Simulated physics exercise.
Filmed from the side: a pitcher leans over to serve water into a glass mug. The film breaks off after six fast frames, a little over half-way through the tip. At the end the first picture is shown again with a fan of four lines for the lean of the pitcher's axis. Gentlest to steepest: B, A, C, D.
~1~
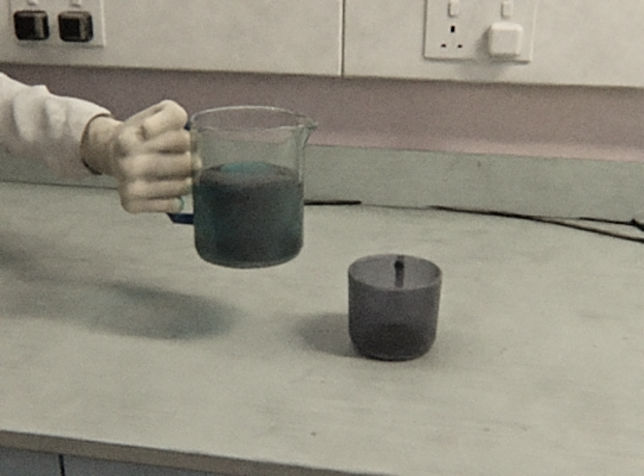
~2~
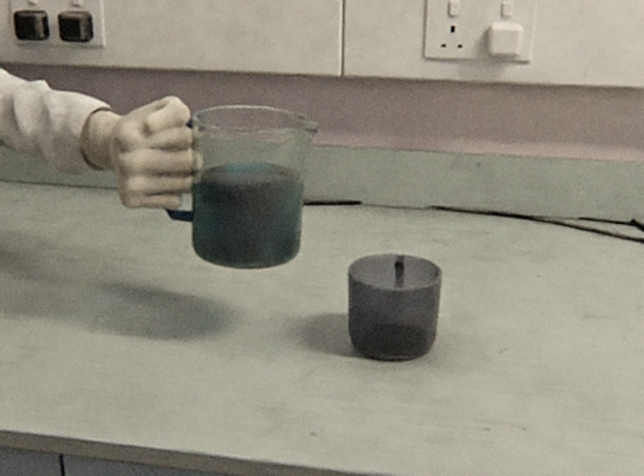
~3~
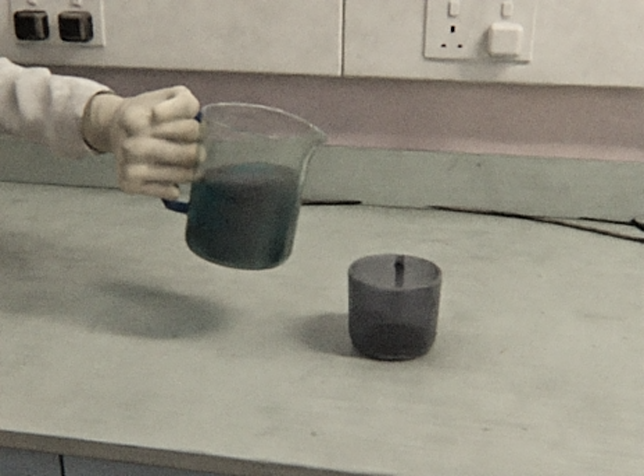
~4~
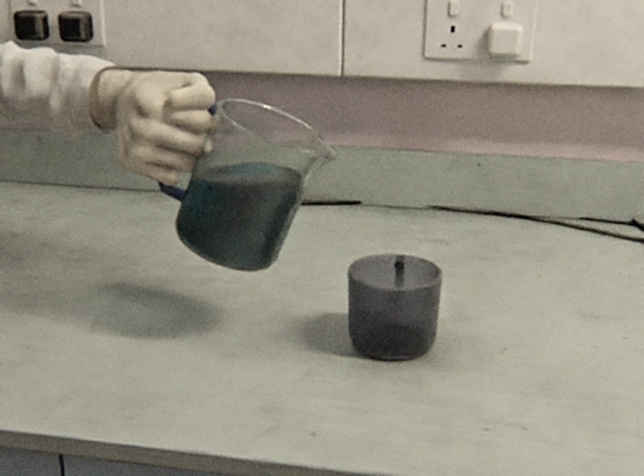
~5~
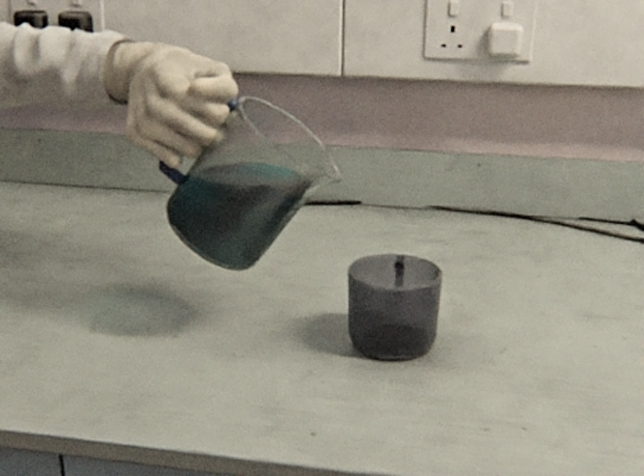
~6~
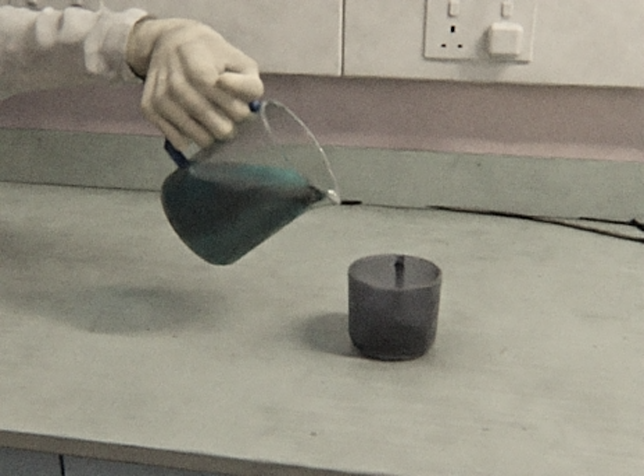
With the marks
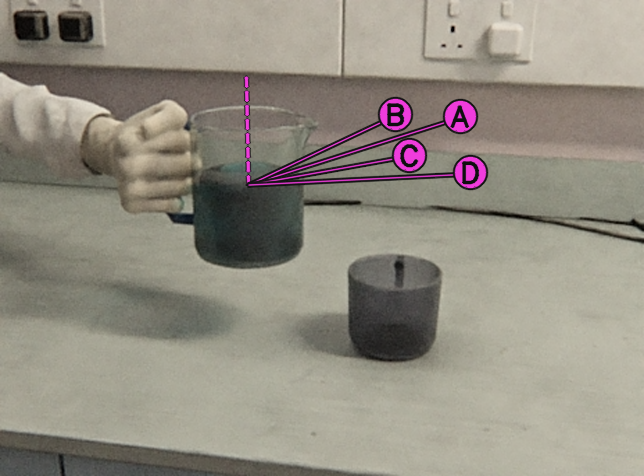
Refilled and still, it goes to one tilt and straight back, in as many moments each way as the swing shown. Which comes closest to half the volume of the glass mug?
I would pick tilt A.
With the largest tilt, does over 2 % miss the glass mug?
Yes.
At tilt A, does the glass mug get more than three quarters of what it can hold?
No, less.
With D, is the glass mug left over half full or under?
Over.
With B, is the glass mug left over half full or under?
Under.
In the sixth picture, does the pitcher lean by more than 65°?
No.
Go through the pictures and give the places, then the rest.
In the first frame, upright, lip at (315, 124); rim of the glass mug round (395, 270); nothing has left yet.
In the second frame, tipped about 3°, lip at (318, 128); nothing has left yet.
In the third frame, tipped about 10°, lip at (325, 138); nothing has left yet.
In the fourth frame, tipped about 22°, lip at (334, 156); nothing has left yet.
In the fifth frame, tipped about 36°, lip at (340, 178); nothing has left yet.
In the sixth frame, tipped about 51°, lip at (339, 202); nothing has left yet.
On the marked copy, A at (444, 122); B at (380, 122); C at (392, 159); D at (454, 174).
With A, the glass mug ends with about 49 % of what it can hold.
With B, the glass mug ends with about 29 % of what it can hold.
With C, the glass mug ends with about 70 % of what it can hold.
With D, the glass mug ends with about 75 % of what it can hold; 12 % of the water is spilt.
